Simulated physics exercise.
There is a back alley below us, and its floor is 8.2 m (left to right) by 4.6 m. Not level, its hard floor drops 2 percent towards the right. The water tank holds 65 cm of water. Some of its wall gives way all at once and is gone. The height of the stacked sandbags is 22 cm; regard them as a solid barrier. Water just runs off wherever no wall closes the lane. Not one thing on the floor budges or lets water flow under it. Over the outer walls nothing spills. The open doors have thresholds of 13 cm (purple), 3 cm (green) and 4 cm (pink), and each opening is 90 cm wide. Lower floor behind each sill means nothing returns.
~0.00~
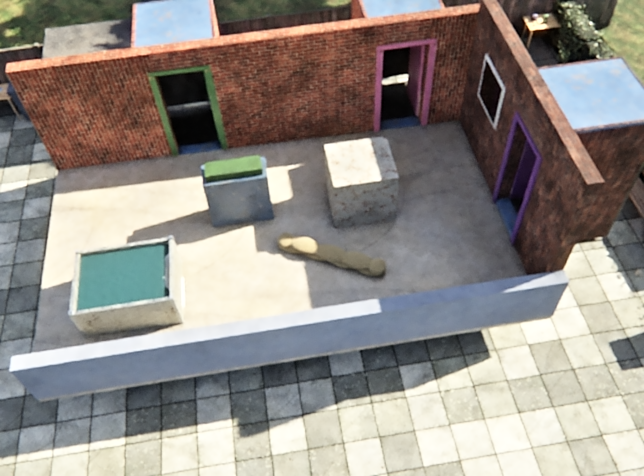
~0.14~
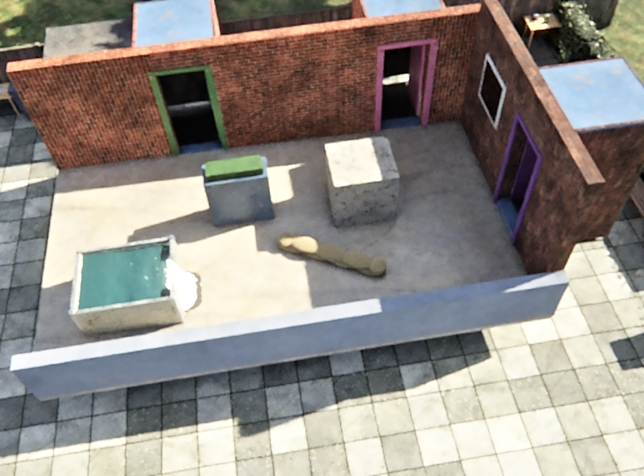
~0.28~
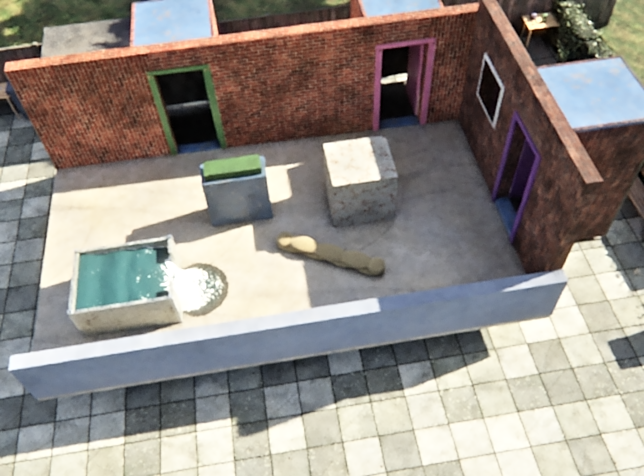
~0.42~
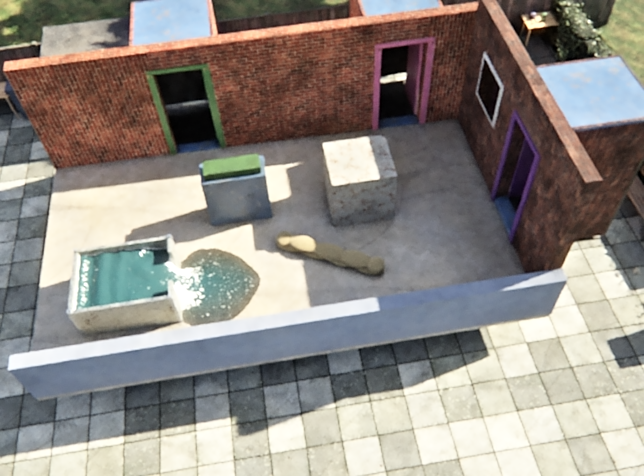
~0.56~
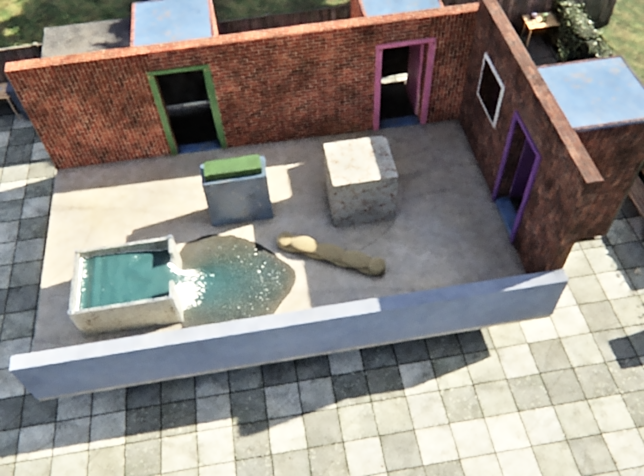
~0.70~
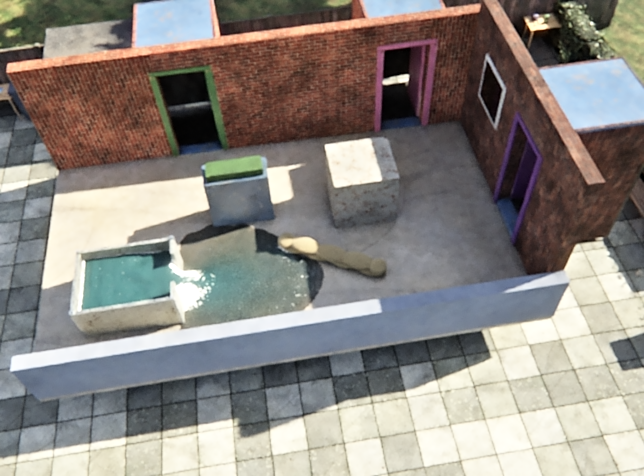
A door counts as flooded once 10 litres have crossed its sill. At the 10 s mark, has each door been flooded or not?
Flooded at that mark: Purple door - no; green door - no; pink door - yes.
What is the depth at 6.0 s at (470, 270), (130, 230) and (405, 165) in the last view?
Approximately 5, 0 and 3 centimetres, going through them in turn.
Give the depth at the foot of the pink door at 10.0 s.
Average: ~ 7.5 cm.
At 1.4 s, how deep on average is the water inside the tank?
Mean depth: About 39 cm.
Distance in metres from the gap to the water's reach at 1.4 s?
Distance: Approx. 4.0 m.
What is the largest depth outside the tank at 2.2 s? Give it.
22 cm or so.
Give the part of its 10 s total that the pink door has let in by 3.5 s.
I'd say close to 0 percent.
After 1.4 s water covers 20 % of the floor and is deepest (24 cm) near (192, 295); purple door not reached, green door not reached, pink door not reached.
After 2.2 s water covers 25 % of the floor and is deepest (22 cm) near (420, 317); purple door not reached, green door not reached, pink door not reached.
After 3.5 s water covers 40 % of the floor and is deepest (23 cm) near (533, 300); purple door 10 cm at the sill, 0 L in, green door not reached, pink door 2 cm at the sill, 0 L in.
After 6.0 s water covers 55 % of the floor and is deepest (14 cm) near (533, 300); purple door 11 cm at the sill, 0 L in, green door not reached, pink door 10 cm at the sill, 6 L in.
After 10.0 s water covers 55 % of the floor and is deepest (10 cm) near (472, 179); purple door 7 cm at the sill, 0 L in, green door not reached, pink door 8 cm at the sill, 59 L in.
